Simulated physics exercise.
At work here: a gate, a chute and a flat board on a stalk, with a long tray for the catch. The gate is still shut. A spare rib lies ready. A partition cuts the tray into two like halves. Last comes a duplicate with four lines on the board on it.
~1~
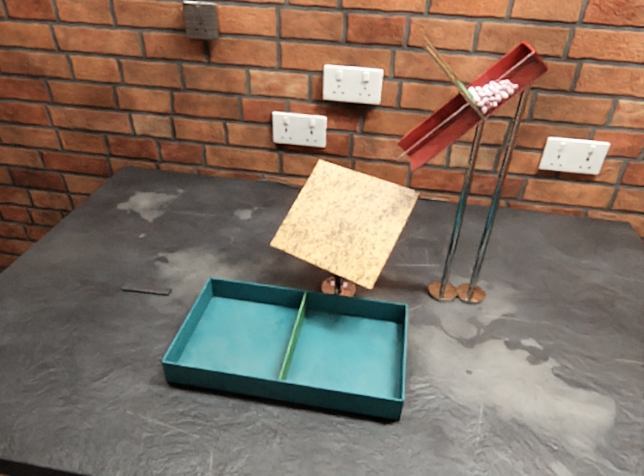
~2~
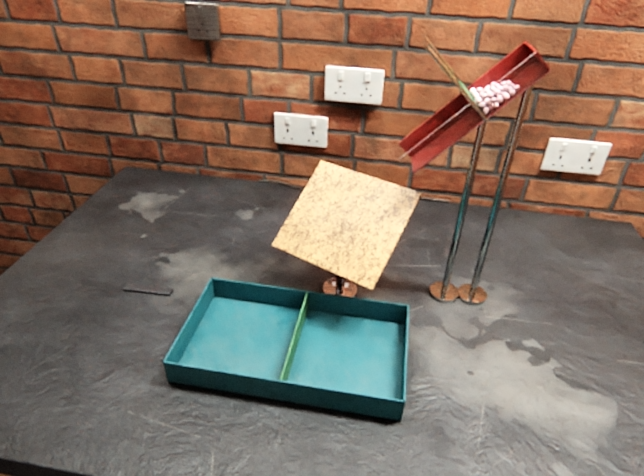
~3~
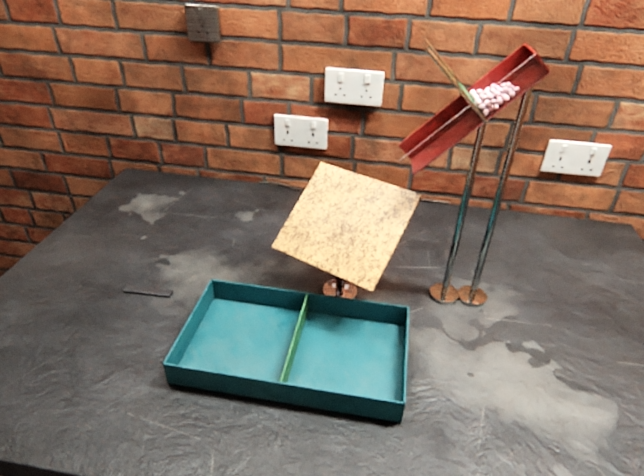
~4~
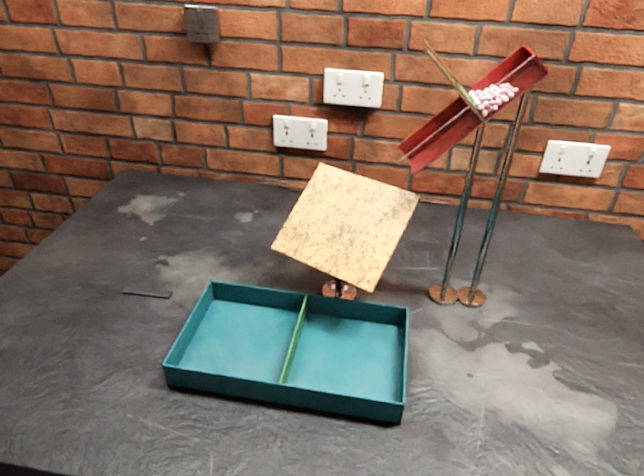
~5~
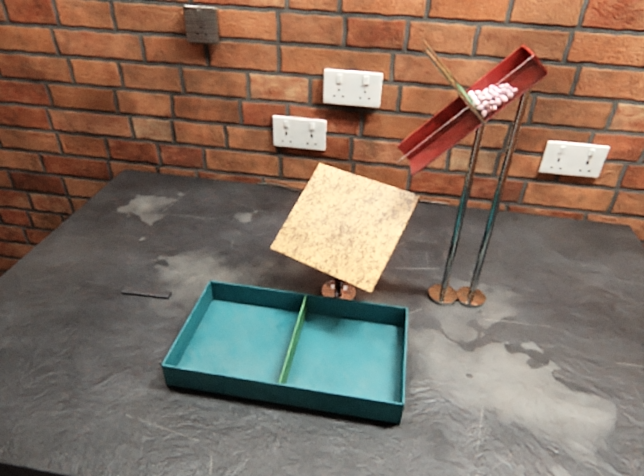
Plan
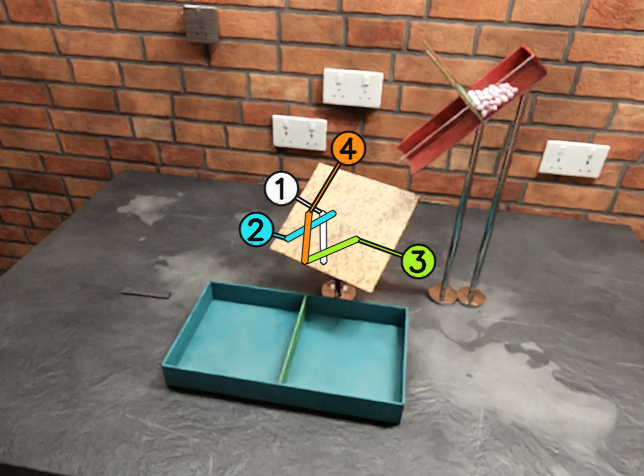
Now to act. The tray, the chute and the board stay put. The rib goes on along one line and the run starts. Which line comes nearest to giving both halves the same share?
Take 4.
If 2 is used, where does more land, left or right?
The left half.
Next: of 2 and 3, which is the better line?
Line 2.
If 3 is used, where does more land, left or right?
Left.
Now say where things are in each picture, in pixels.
Load behind the gate near (489, 95), sugar pearls; lip of the chute near (411, 165), sloping fairly steeply, in the first picture.
Middle of the board near (344, 220), tilted fairly steeply; middle of its low edge near (319, 266); of its high edge near (369, 176), in the second picture.
Front corners of the tray near (164, 363) and (404, 403); front end of its middle wall near (280, 383); gate still shut near (464, 92), in the third picture.
Middle of the load near (489, 98); lip near (412, 168), in the fourth picture.
Middle of the load near (488, 99); lip near (411, 168), in the fifth picture.
On the marked copy, line 1 from (323, 213) to (323, 261); line 2 from (332, 213) to (287, 238); line 3 from (356, 239) to (307, 260); line 4 from (308, 214) to (304, 261).
For line 1, of what is caught, a small share in the left half, all but a few in the right.
For line 2, of what is caught, the bulk in the left half, close to a quarter in the right.
For line 3, of what is caught, all but a few in the left half, a small share in the right.
For line 4, of what is caught, close to half in the left half, close to half in the right.
